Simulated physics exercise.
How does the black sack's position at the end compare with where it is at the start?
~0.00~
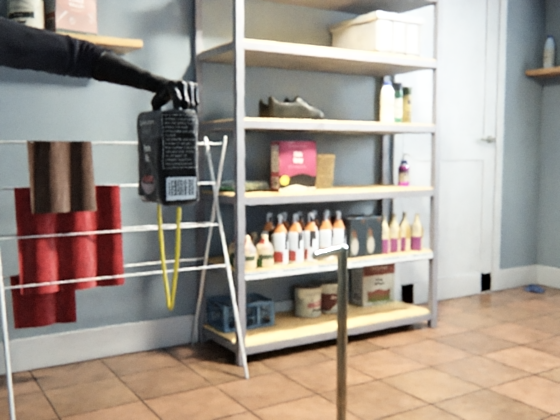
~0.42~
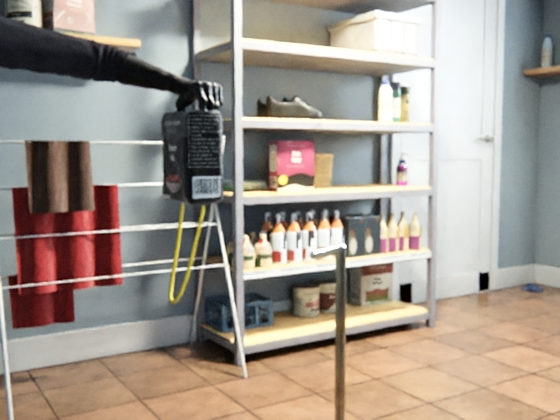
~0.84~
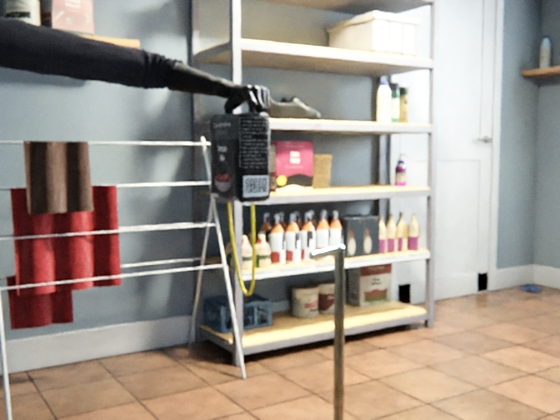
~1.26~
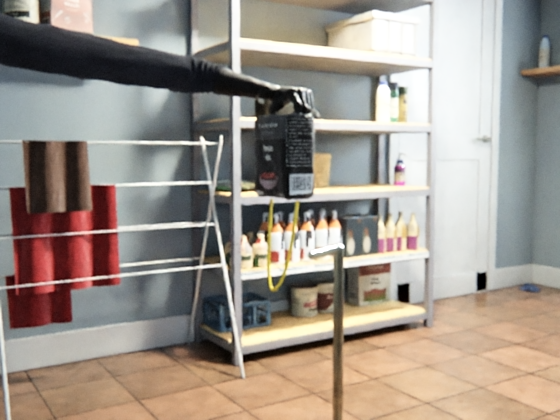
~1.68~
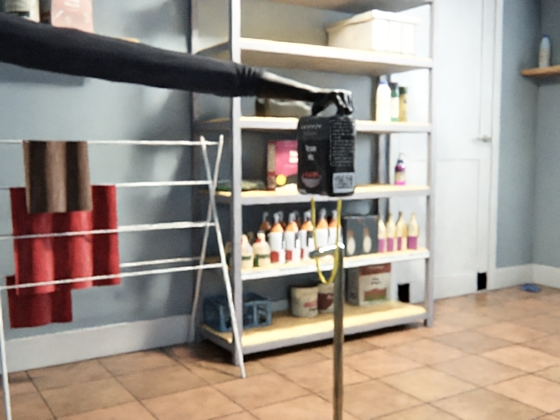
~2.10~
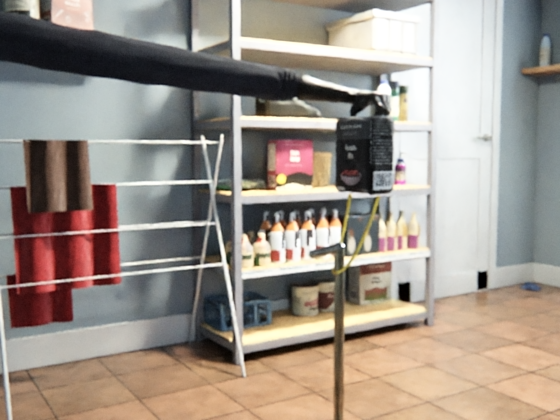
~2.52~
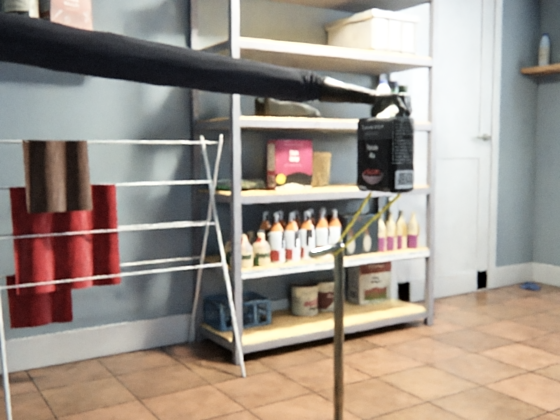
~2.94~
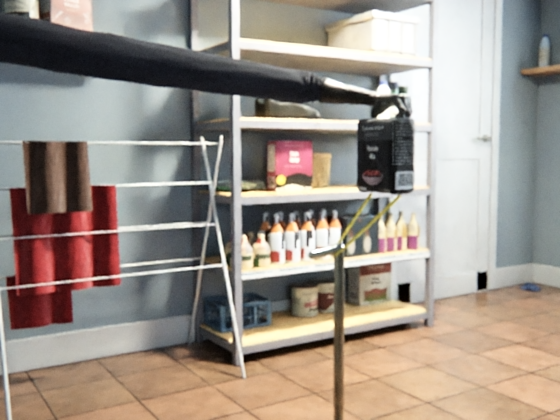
At the start the black sack is on the left, by the right end of the drying rack. At the end it is well to the right, past the thin post and in front of the right side of the shelving, at about the same height.
In a room with metal shelving and a drying rack, a black-gloved hand carries an upright black sack rightward, a yellow loop dangling beneath it, until the loop catches on a thin upright post and pulls tight, and the hand stops with the sack past the post.
